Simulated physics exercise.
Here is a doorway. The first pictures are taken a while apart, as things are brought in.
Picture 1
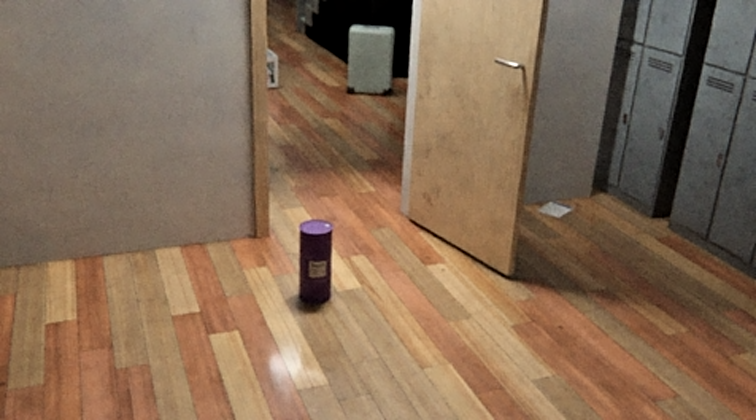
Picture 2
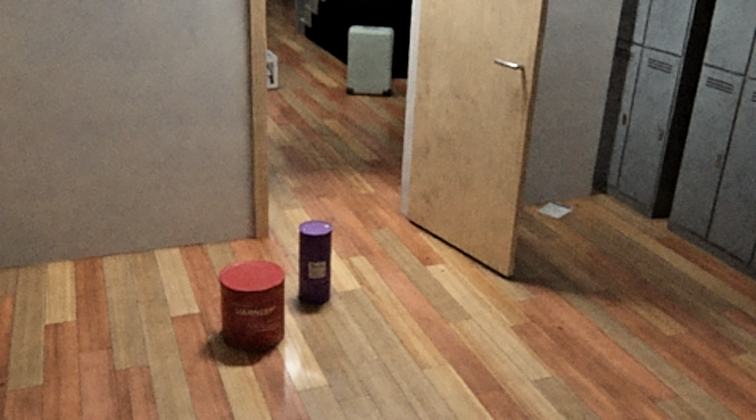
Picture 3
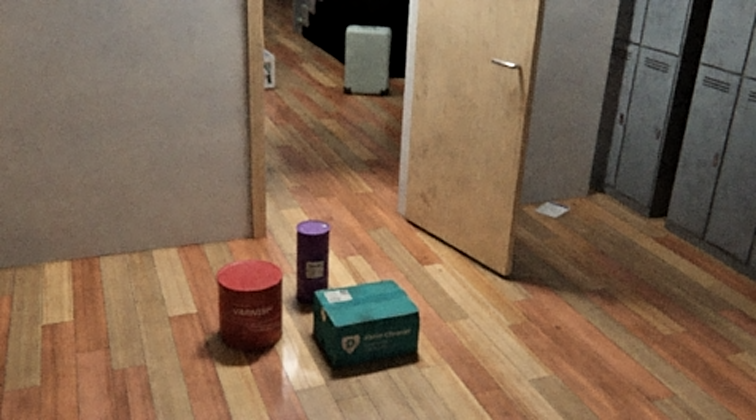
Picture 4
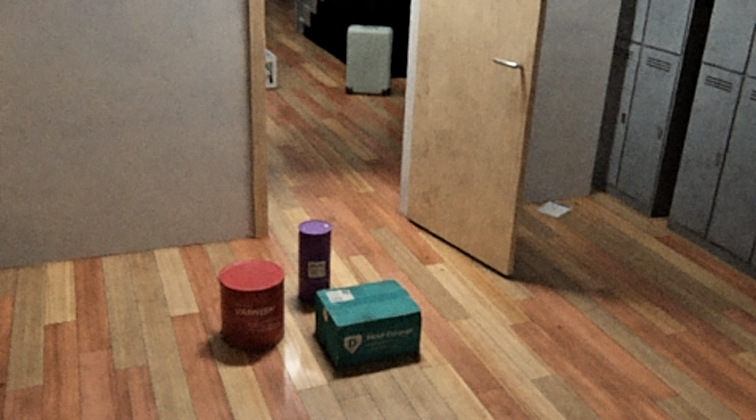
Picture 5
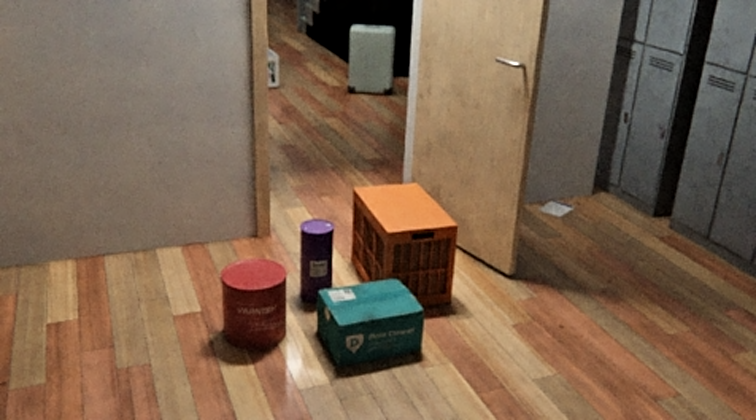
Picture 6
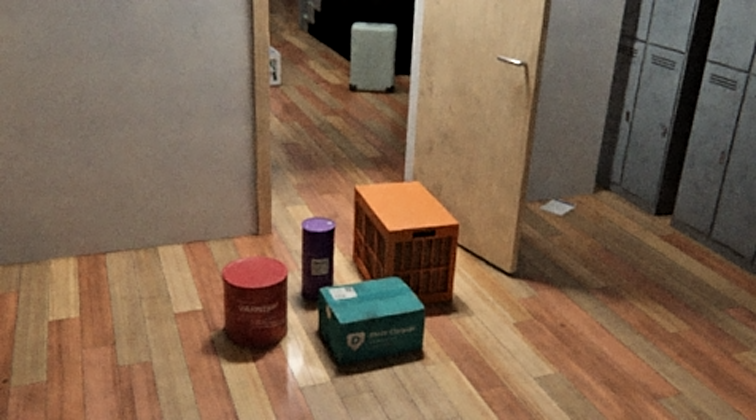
A red pail, a turquoise parcel and an orange chest join a purple canister near an open door.
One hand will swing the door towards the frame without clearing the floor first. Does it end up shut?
The door jams.
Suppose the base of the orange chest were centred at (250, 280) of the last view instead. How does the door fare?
Then it closes.
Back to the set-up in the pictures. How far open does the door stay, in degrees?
About 80°.
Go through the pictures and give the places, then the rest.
The first picture shows door wide open and still; purple canister (316, 262).
The second picture shows door wide open and still; purple canister (315, 263).
The third picture shows door wide open and still; red pail (251, 305); turquoise parcel (365, 321).
The fourth picture shows door wide open and still; purple canister (315, 262); red pail (253, 304).
The fifth picture shows door wide open and still; turquoise parcel (369, 320); purple canister (317, 261).
The sixth picture shows door wide open and still; orange chest (402, 242); red pail (256, 301).
Then, 0.40 s on from there, door 99° open.
Then, 0.70 s on from there, door 90° open.
Then, 0.80 s on from there, door 86° open.
Then, 1.00 s on from there, door 78° open.
In the end, door 78° open; all 4 unmoved. At the end, from the last picture's camera, orange chest near (401, 242).
